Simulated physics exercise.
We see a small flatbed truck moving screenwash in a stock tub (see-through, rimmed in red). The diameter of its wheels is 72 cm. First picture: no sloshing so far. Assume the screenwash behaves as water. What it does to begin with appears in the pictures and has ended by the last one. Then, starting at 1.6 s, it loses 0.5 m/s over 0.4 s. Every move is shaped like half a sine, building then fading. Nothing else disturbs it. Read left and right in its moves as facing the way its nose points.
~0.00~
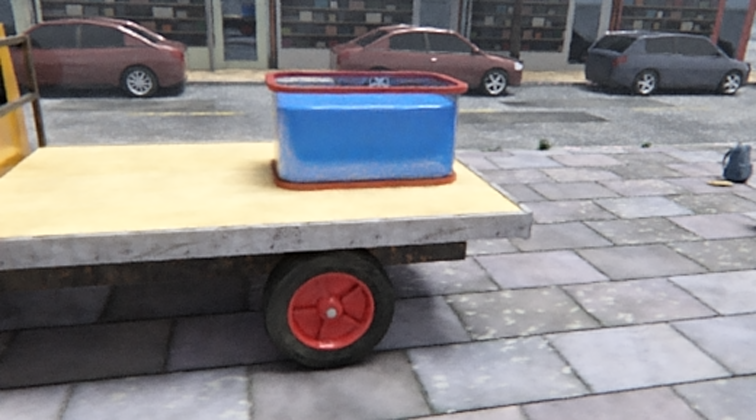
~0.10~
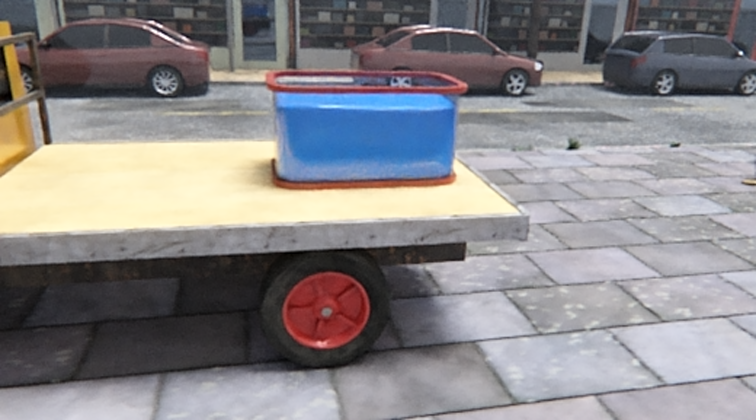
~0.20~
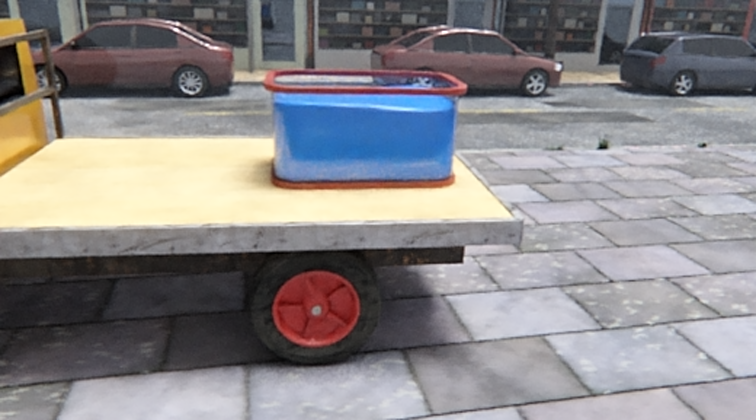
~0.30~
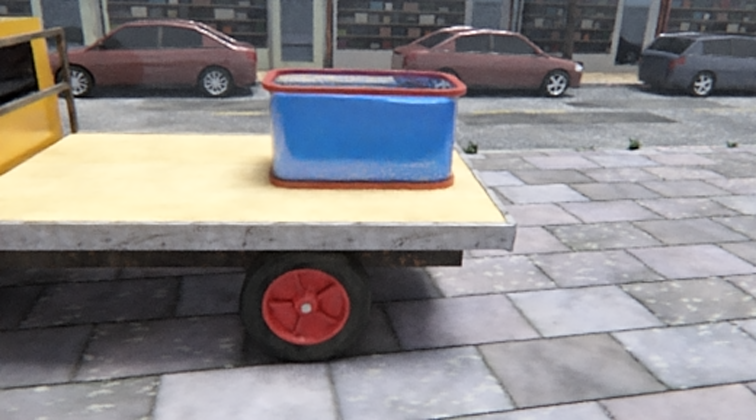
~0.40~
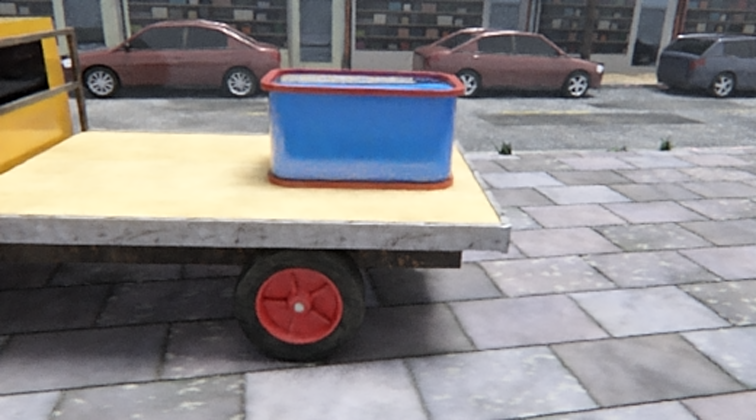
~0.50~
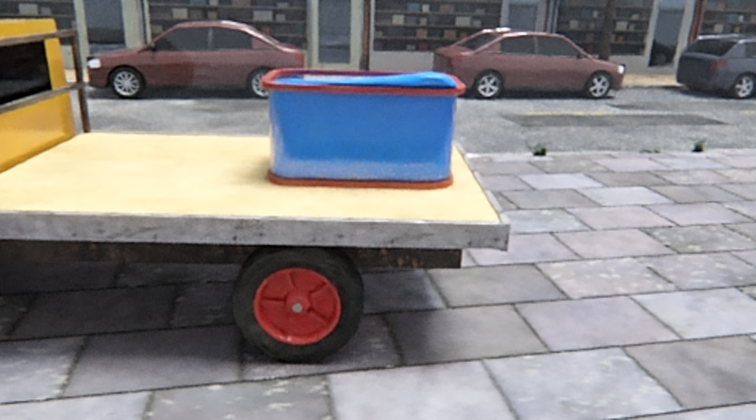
Paved street with parked cars behind, a flatbed truck rolling left, blue liquid in a red-rimmed clear tub climbing its near side.
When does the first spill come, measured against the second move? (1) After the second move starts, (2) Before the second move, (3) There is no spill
Before the second move.
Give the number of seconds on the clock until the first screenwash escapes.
It happens at some 0.8 s.
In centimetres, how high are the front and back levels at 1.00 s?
Front 44 cm, back 48 cm.
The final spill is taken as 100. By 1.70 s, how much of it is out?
I'd say some 30 percent by then.
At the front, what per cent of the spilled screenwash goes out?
Roughly 10 in a hundred.
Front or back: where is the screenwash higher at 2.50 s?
Rear end.
After 1.00 s front 45 cm, middle 47 cm, back 47 cm above the floor; the loss stands at 1 per cent, over the near side.
After 1.70 s front 45 cm, middle 43 cm, back 42 cm above the floor; the loss stands at 1 per cent, over the near side.
After 2.50 s front 40 cm, middle 44 cm, back 50 cm above the floor; the loss stands at 2 per cent, over the near side.
After 4.99 s the loss stands at 3 per cent, over the near side and the far side; the first of it left at about 0.80 s, and the second move began at 1.6 s.
